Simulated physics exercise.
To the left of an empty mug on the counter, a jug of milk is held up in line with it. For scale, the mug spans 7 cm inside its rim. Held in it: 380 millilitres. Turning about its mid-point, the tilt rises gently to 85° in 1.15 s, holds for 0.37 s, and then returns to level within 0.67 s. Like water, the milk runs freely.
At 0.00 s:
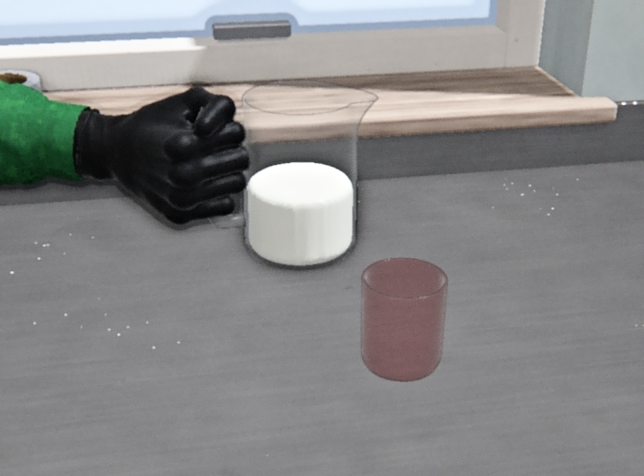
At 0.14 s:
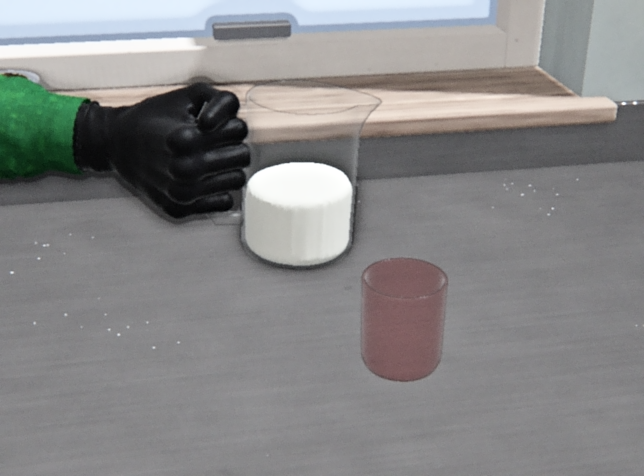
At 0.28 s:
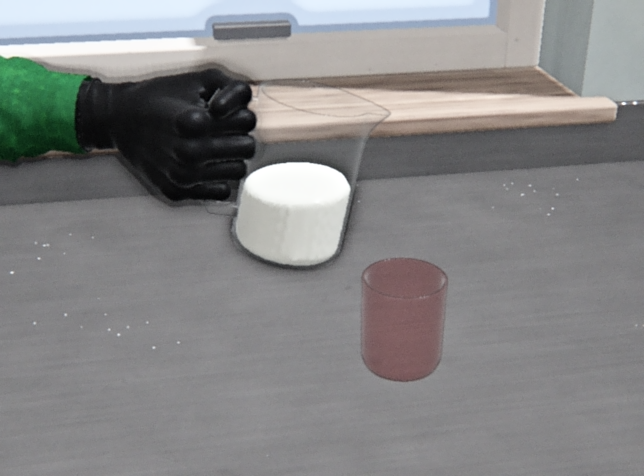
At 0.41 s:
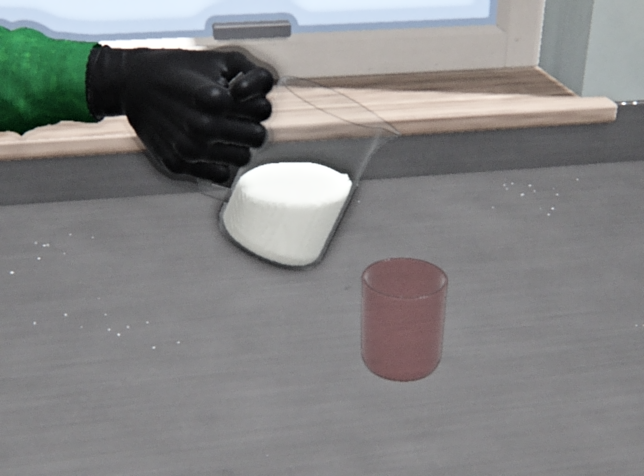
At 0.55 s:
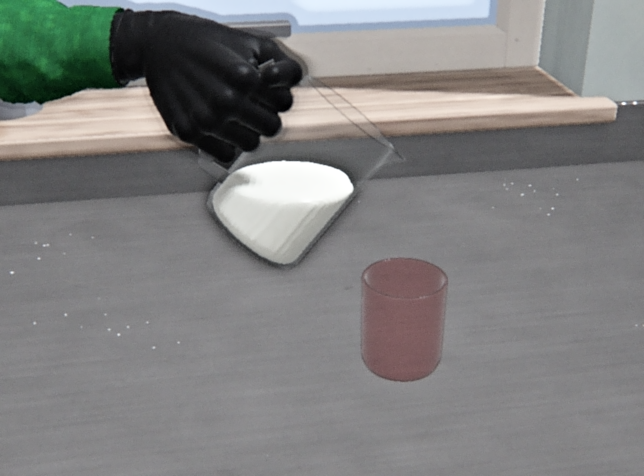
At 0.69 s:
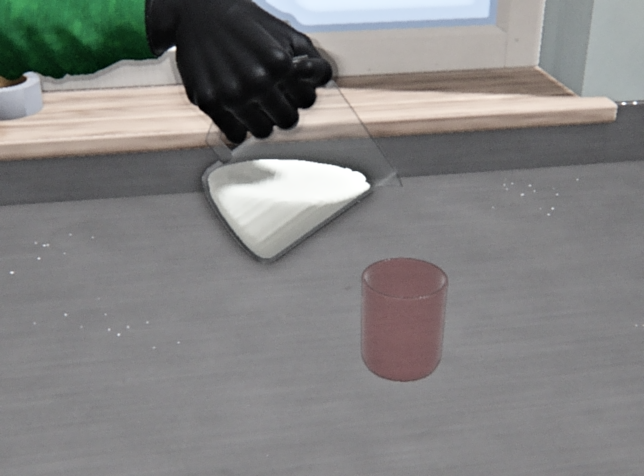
On a grey counter by a window, a black-gloved hand held a clear jug of milk to the left of an empty reddish mug and steadily tilted it far over to the right.
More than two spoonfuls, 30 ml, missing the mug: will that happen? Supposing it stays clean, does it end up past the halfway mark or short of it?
Past it.
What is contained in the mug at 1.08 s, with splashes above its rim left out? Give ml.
Some 60 ml.
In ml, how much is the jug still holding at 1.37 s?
Some 150 ml.
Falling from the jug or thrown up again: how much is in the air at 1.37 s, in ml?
I'd estimate close to 30 ml in the air.
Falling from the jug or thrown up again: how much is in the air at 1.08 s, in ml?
I'd put it near 50 ml.
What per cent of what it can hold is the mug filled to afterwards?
About 80 per cent.
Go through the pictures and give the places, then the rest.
It leans 0°; its right rim is at (378, 95); the milk meets the walls at (263, 182) and (337, 177); the mug's rim runs from (364, 283) to (444, 276), in the first picture.
It leans 3°; its right rim is at (381, 99); the milk meets the walls at (261, 181) and (335, 175), in the second picture.
It leans 12°; its right rim is at (391, 111); the milk meets the walls at (253, 181) and (340, 177), in the third picture.
It leans 24°; its right rim is at (400, 131); the milk meets the walls at (241, 186) and (333, 175), in the fourth picture.
It leans 40°; its right rim is at (405, 157); the milk meets the walls at (226, 183) and (338, 176), in the fifth picture.
It leans 56°; its right rim is at (402, 185); the milk meets the walls at (211, 174) and (351, 176), in the sixth picture.
By 1.08 s the tilt is 84° and the mug has 60 ml, the jug 265 ml, and 0 ml is on the counter.
By 1.37 s the tilt is 85° and the mug has 195 ml, the jug 150 ml, and 0 ml is on the counter.
By 1.66 s the tilt is 76° and the mug has 255 ml, the jug 95 ml, and 5 ml is on the counter.
By 1.99 s the tilt is 18° and the mug has 275 ml, the jug 90 ml, and 10 ml is on the counter.
At rest the mug has 280 ml, the jug 90 ml, and 10 ml is on the counter.
